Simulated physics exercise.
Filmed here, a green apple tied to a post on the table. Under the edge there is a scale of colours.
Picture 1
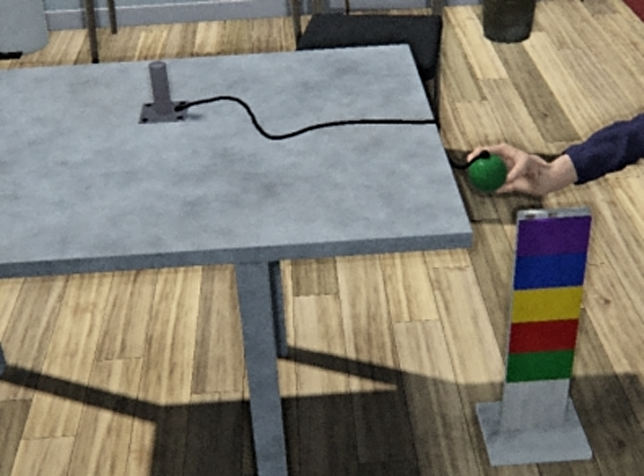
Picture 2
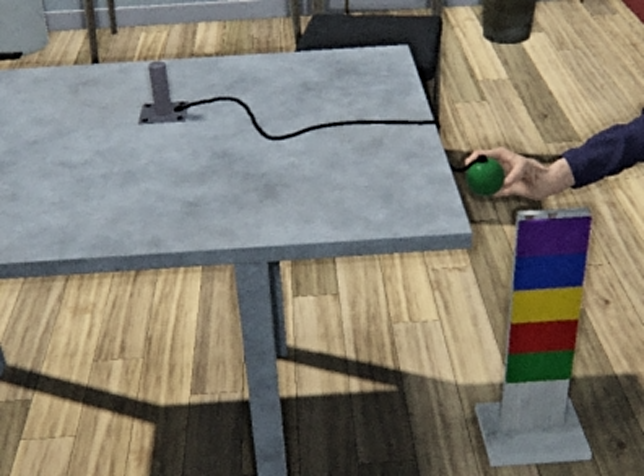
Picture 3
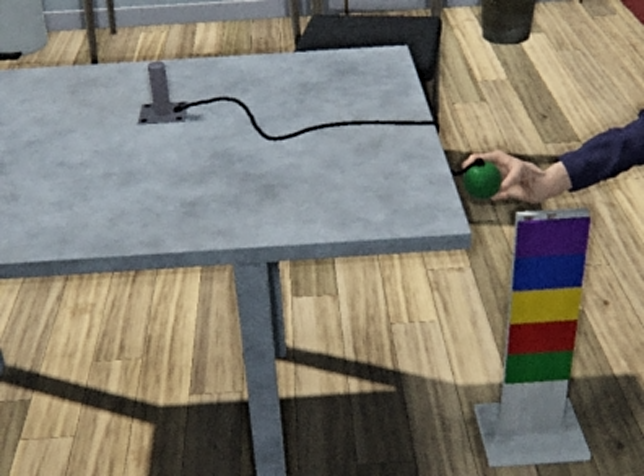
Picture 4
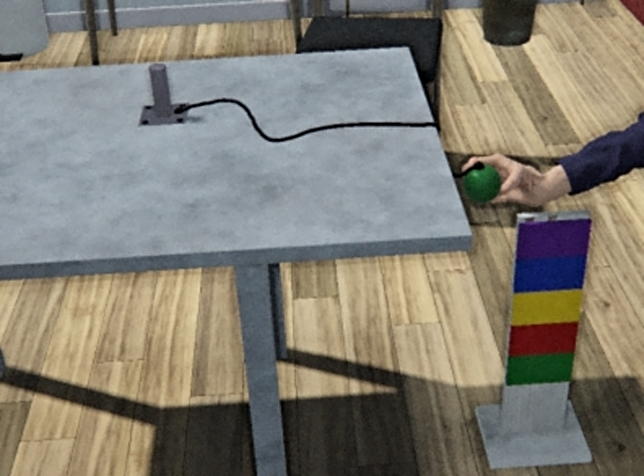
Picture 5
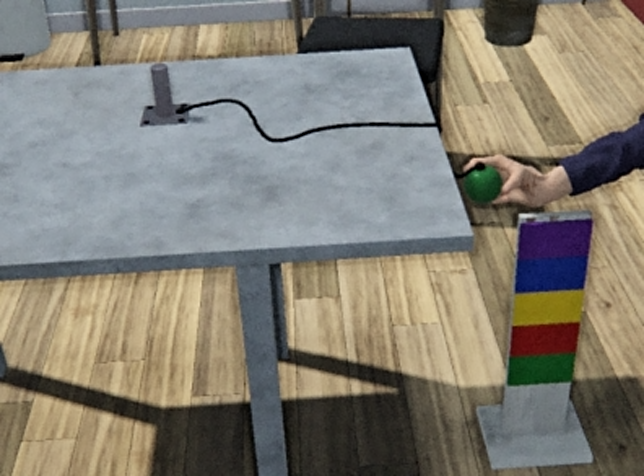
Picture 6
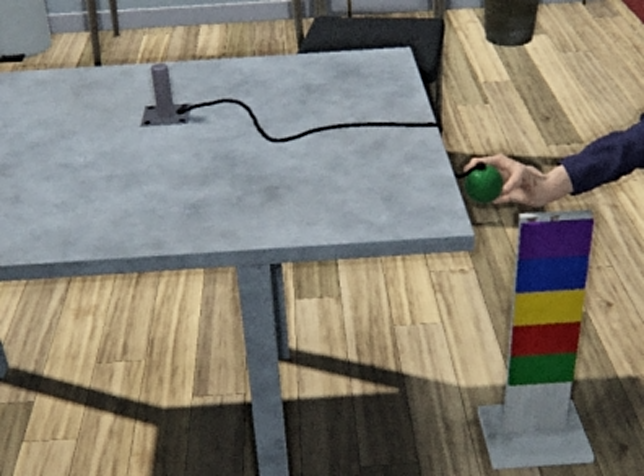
A green ball-like object, held in a hand at the right and tied by a dark cord to a post on the grey table, shifts very slightly left and down beside the table's edge. Then the hand keeps it nearly still, above and left of an upright scale of coloured bands.
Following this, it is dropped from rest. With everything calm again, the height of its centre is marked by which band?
By the blue band.
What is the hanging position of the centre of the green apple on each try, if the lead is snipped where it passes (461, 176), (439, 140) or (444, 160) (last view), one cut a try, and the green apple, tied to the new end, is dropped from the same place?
First (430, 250), then (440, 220), then (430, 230).
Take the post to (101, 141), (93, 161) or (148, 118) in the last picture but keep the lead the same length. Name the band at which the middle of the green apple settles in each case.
In that order: Purple; purple; blue.
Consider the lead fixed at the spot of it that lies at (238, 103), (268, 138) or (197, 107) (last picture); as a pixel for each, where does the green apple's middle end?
About (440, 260), (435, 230) and (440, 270).
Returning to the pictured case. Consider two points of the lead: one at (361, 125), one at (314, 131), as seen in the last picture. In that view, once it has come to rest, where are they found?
Point one to (434, 127), point two to (386, 123).
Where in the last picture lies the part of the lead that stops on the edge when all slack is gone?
Answer: The point at (368, 125).
Early on, apple near (461, 273); level with blue.
Midway, apple near (410, 268); level with blue.
Near the end, apple near (427, 279); level with blue.
Finally, apple near (443, 279); level with blue. The blue one.
